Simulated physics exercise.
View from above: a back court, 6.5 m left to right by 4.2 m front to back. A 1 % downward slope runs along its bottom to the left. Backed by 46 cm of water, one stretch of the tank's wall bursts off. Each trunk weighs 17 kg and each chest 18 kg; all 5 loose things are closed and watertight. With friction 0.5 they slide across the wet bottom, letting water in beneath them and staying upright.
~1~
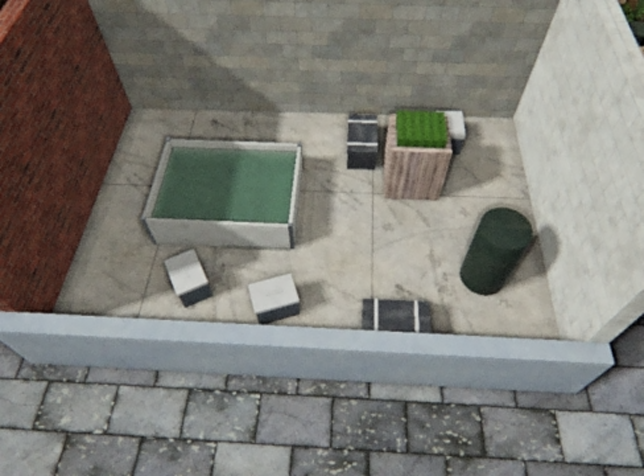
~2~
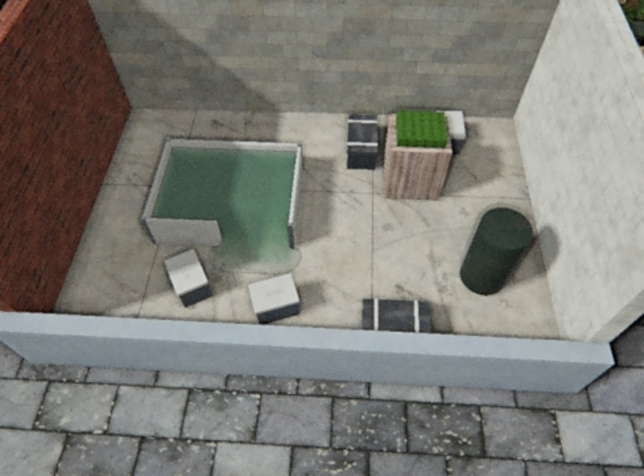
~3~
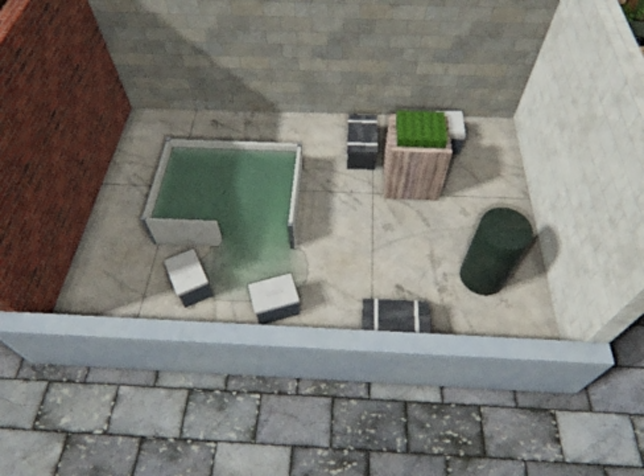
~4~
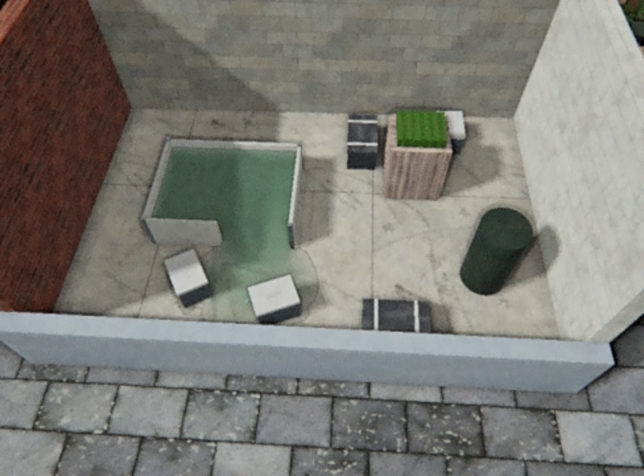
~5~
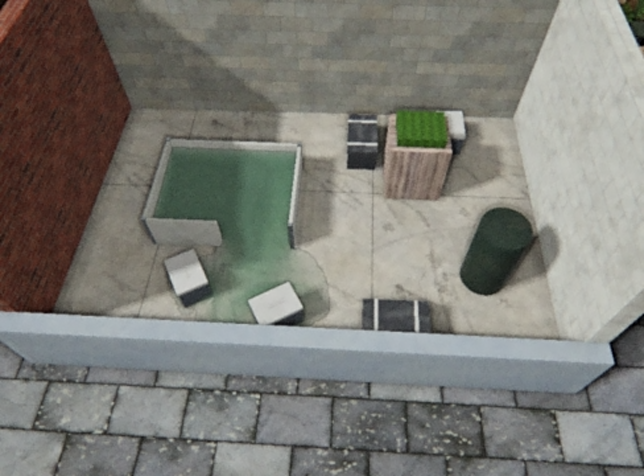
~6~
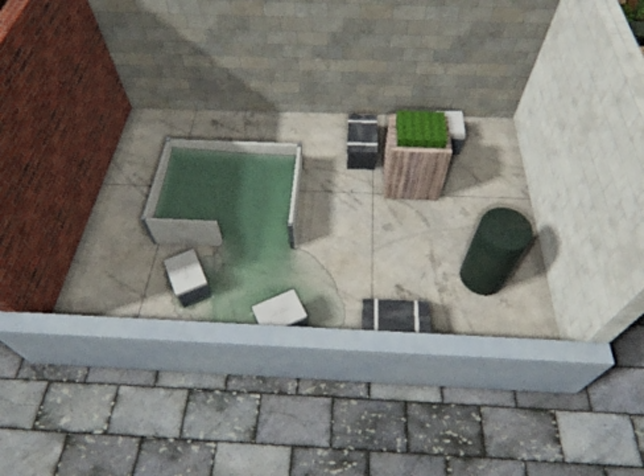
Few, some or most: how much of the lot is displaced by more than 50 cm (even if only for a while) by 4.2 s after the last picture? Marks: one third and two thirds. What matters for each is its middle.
Share: From one to two thirds.
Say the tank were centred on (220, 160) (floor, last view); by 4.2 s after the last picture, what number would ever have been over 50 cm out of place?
Result: 3.
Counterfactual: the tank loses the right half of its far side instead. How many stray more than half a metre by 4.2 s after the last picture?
Result: 1 of them.
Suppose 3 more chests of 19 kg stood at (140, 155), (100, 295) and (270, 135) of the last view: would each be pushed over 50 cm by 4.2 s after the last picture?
Going through them in turn, I'd say not that far, beyond and not that far.
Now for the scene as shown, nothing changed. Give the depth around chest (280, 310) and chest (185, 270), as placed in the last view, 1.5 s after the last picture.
Depth approx. 12 cm / 5 cm.
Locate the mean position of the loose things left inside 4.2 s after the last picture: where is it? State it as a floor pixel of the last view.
Mean position approx. (392, 229).
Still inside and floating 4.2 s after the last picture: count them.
1.
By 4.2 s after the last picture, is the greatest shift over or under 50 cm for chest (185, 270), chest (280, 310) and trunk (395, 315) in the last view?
Within the mark, beyond the mark, beyond the mark.
Then, 0.4 s after the last picture 0 of 5 are over 50 cm from their spots; 0 afloat.
Then, 1.5 s after the last picture 2 of 5 are over 50 cm from their spots; 1 afloat.
Then, 2.8 s after the last picture 2 of 5 are over 50 cm from their spots; 1 afloat.
Then, 4.2 s after the last picture 2 of 5 are over 50 cm from their spots, and 2 have been at some point; 1 afloat.
